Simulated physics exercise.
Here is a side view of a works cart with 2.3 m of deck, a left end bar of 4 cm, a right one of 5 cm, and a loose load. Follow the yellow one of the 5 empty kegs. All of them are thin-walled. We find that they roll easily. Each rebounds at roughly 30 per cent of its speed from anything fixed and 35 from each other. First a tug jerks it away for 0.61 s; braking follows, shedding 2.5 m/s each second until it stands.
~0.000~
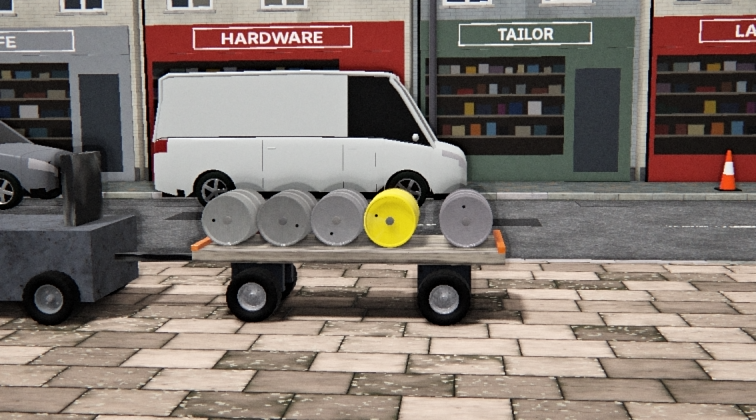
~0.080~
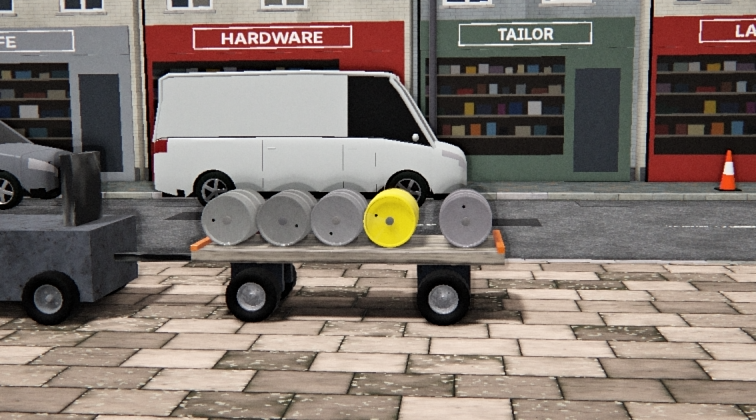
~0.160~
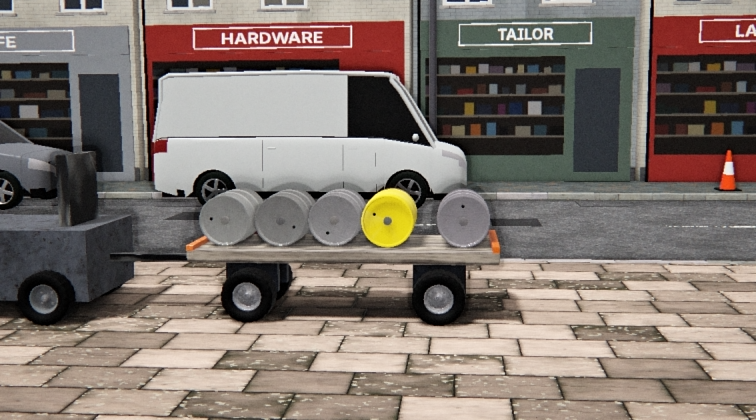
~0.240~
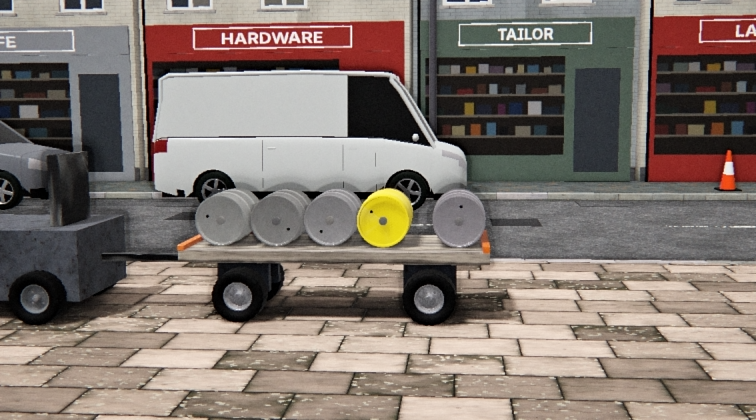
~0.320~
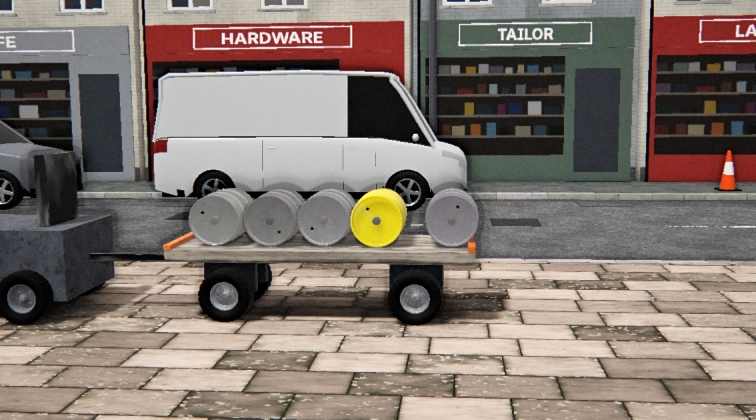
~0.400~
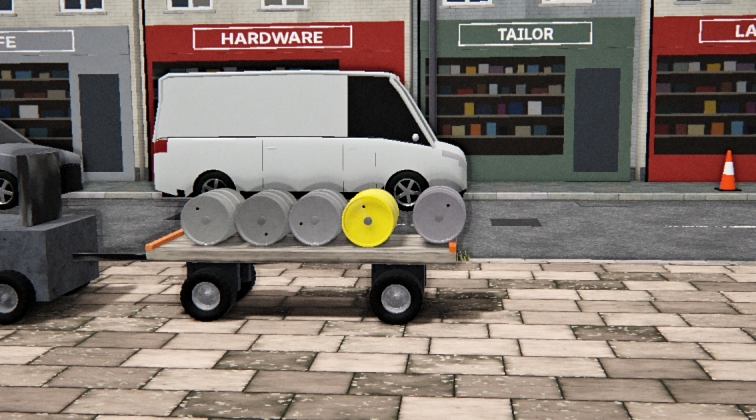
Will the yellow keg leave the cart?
Overboard.
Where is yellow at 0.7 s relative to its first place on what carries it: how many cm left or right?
By then yellow sits 60 right of where it began.
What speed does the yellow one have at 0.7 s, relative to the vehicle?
1.5 m/s or so.
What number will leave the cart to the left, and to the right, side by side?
Left side: 1; right side: 2.
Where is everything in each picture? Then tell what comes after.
In the first frame, yellow at (390, 222); left bar at (195, 248); cart at rest; 5 of the 5 make up the bottom layer on the deck.
In the second frame, yellow at (389, 222); left bar at (194, 248); cart moving left at 0.2 m/s.
In the third frame, yellow at (387, 222); left bar at (189, 248); cart moving left at 0.7 m/s.
In the fourth frame, yellow at (383, 222); left bar at (180, 248); cart moving left at 1.1 m/s.
In the fifth frame, yellow at (376, 222); left bar at (167, 248); cart moving left at 1.5 m/s.
In the sixth frame, yellow at (367, 222); left bar at (149, 248); cart moving left at 2.0 m/s.
After 0.7 s, yellow is on the deck, 20 cm from the right bar, rolling right along the cart; 1 of 5 is off.
After 1.1 s, yellow is over the right bar and falling; 2 of 5 are off.
At rest (6.3 s), yellow is over the right bar and down; 3 of 5 are off.
